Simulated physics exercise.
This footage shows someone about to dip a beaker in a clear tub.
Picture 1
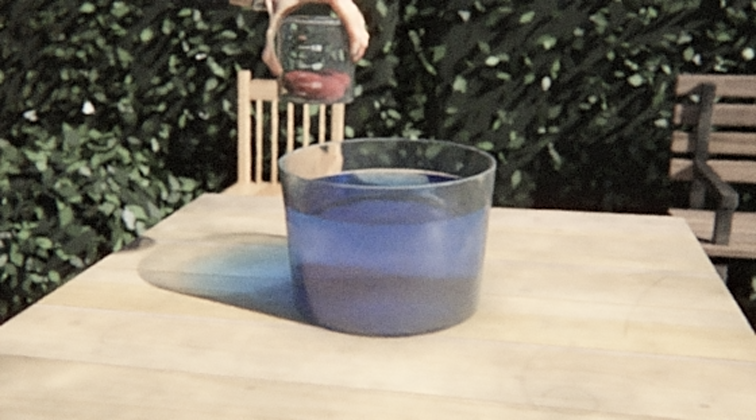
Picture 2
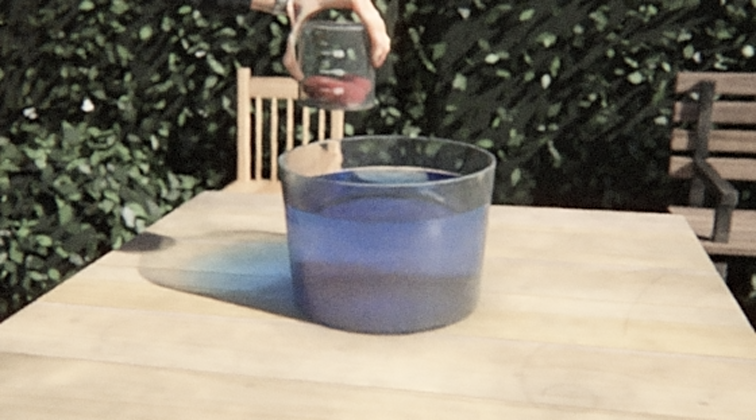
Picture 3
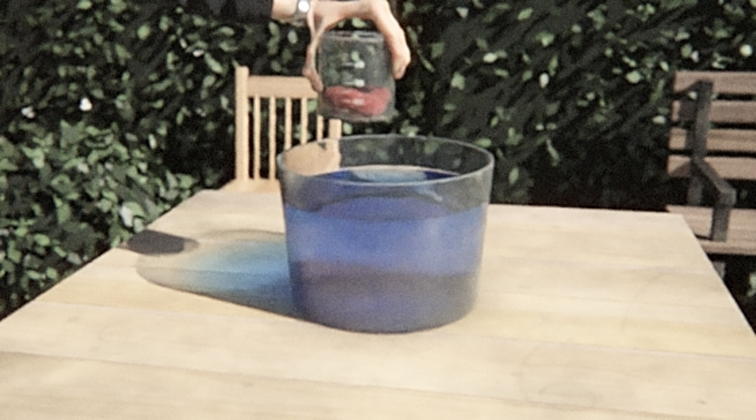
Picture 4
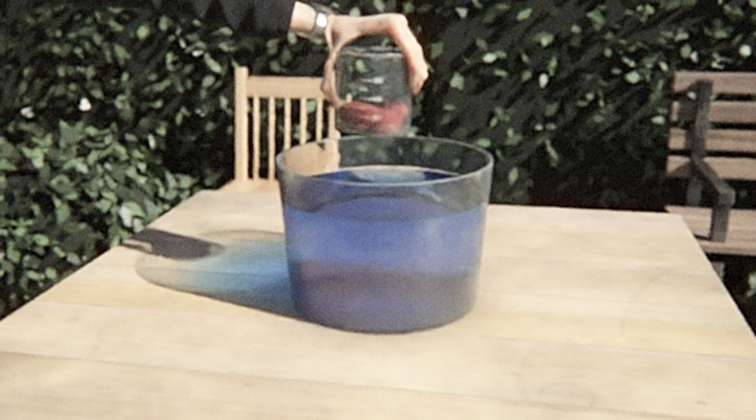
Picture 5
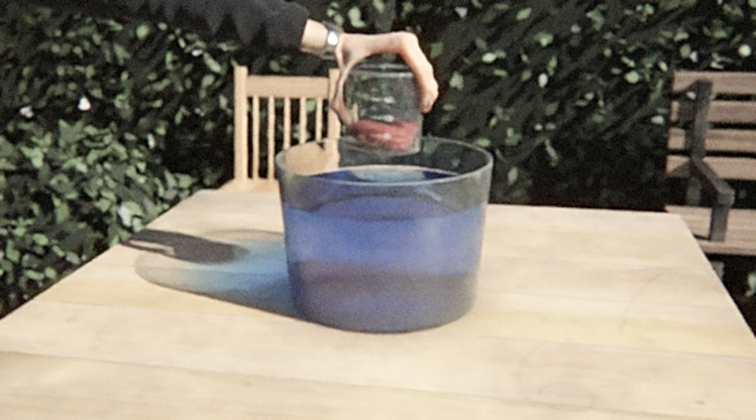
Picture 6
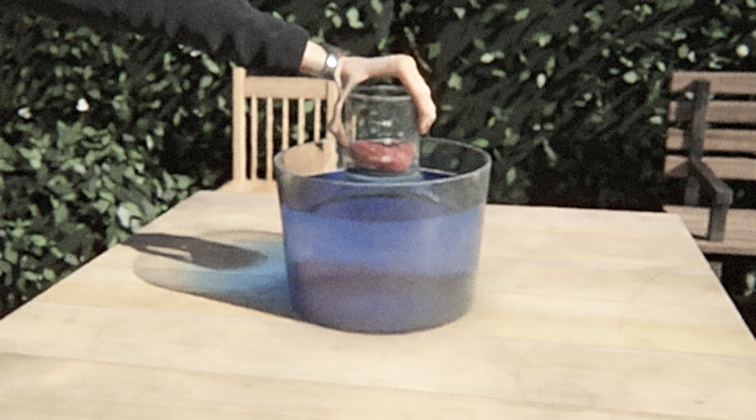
A hand with a wristwatch and dark sleeve carries a small clear beaker, a reddish scrap inside it, rightward and down from above a clear tub until it is inside the rim, just over the surface. The tub of blue liquid sits on a pale wooden table outdoors, casting a bluish shadow leftward. Wooden seats and a leafy hedge stand behind, seen from slightly above by a nearly still camera.
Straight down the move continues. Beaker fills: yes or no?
Yes.
A moment on, the beaker enters the dyed water.
Further on, dyed water pours in as the air escapes.
When it is over, the beaker is under, flooded, and the scrap of cloth is wet.
